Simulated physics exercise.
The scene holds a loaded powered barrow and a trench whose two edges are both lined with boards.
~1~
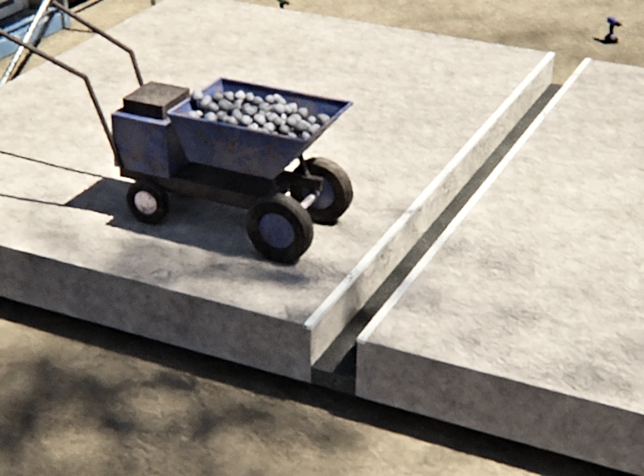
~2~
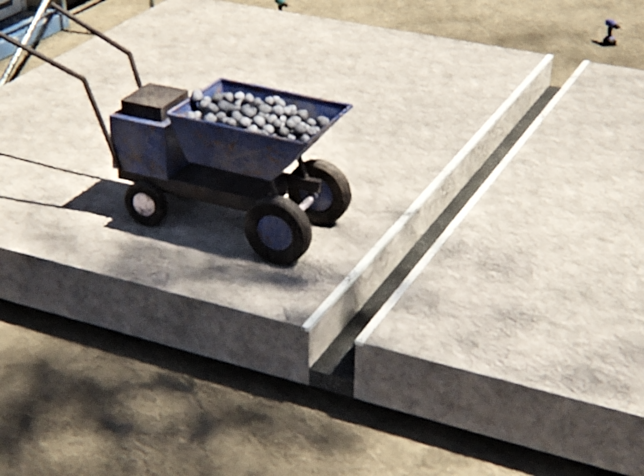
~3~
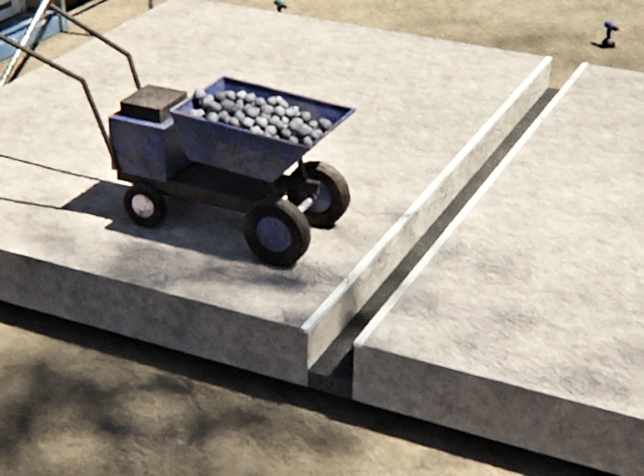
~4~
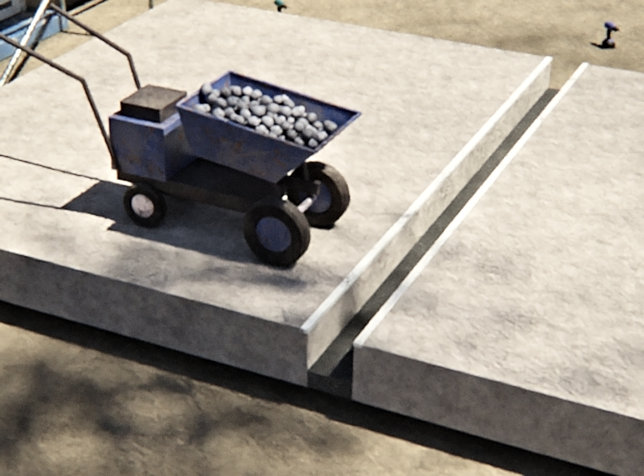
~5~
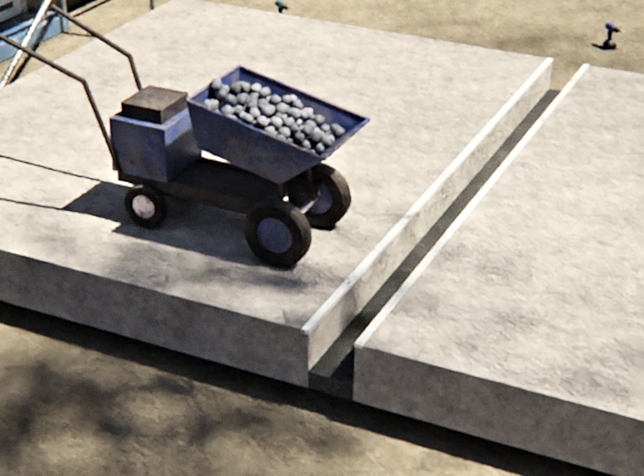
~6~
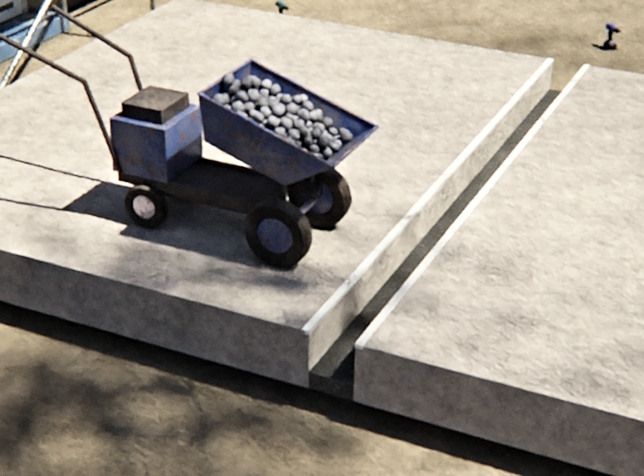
On a concrete slab beside a narrow trench, a blue barrow's cobble-filled skip tilts toward the right.
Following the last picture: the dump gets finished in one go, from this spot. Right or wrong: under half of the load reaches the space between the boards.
Right.
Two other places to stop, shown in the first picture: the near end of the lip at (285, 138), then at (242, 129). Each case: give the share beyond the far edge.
30 % then 0 %.
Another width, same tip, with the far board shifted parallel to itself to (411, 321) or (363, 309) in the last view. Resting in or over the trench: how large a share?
I'd say some 80 in a hundred, followed by 0 in a hundred.
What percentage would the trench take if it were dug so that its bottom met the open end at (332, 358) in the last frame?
Around 30 percent.
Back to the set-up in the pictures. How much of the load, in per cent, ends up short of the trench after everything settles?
Close to 0 in a hundred.
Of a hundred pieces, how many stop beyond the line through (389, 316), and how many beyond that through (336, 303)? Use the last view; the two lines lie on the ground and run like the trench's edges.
First roughly 60 percent, then 100 percent.
Shortly afterwards, skip tipped steeply; the whole lot in the skip.
Next, skip tipped right over; near two thirds in the skip; a little in or heaped over the trench; near a quarter beyond it; a little falling.
Some moments later, skip tipped right over; only a few in the skip; near a quarter in or heaped over the trench; near two thirds beyond it.
In the end, skip tipped right over; near a third in or heaped over the trench; near two thirds beyond it.
